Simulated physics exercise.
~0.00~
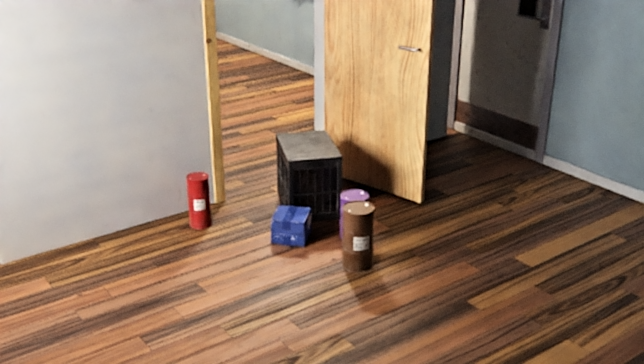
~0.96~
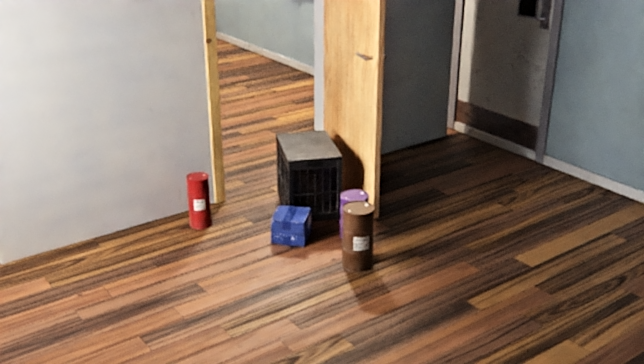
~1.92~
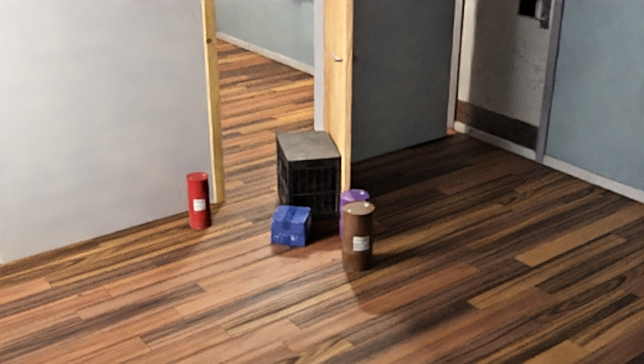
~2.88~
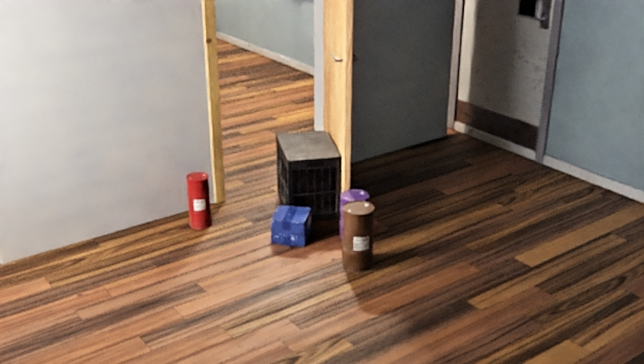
A wooden door swung leftward on its own, turning until mostly its narrow edge showed, then stopped while still open, with a black chest, blue box, and purple and brown canisters sitting unmoved beside it and a red canister off to the left.
